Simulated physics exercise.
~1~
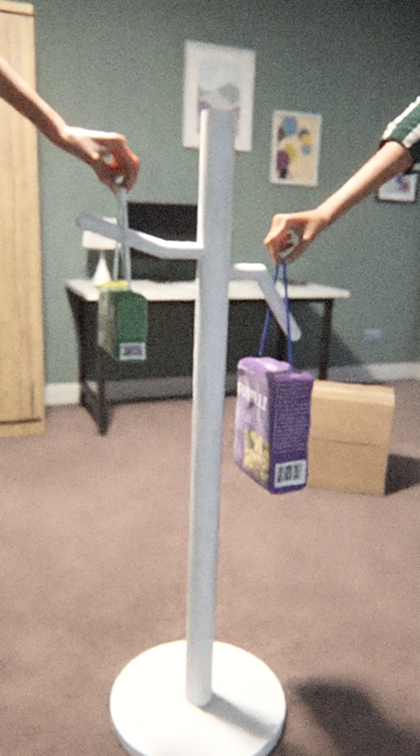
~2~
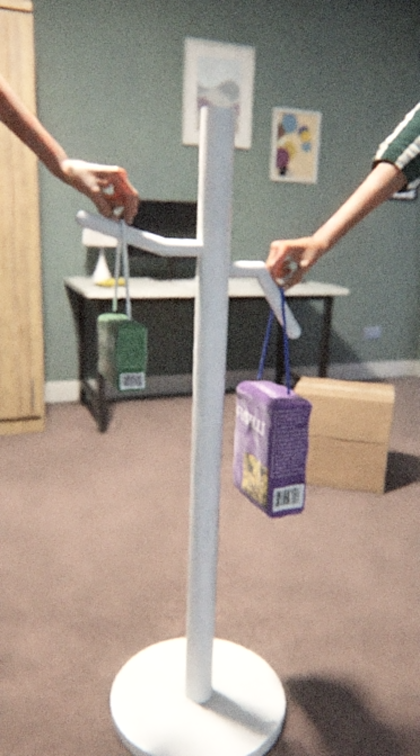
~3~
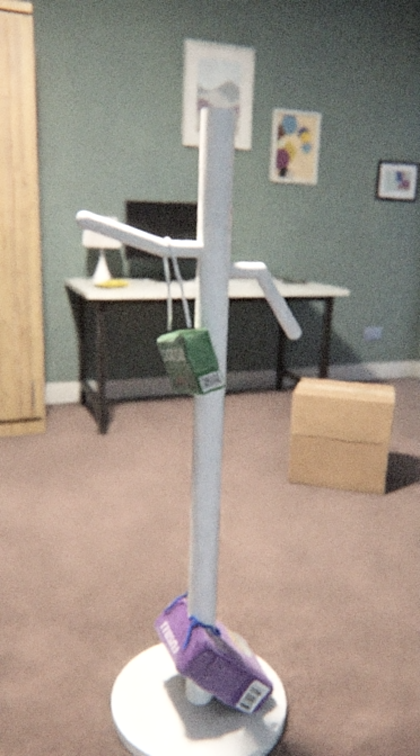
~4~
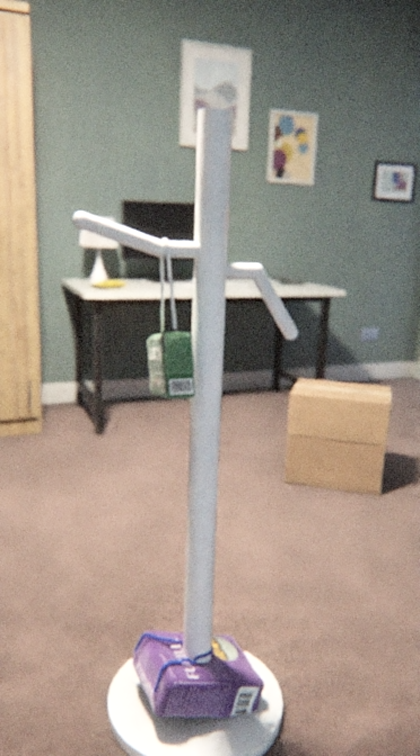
A purple sack slips off the right peg onto the stand's base while a green pouch hangs.
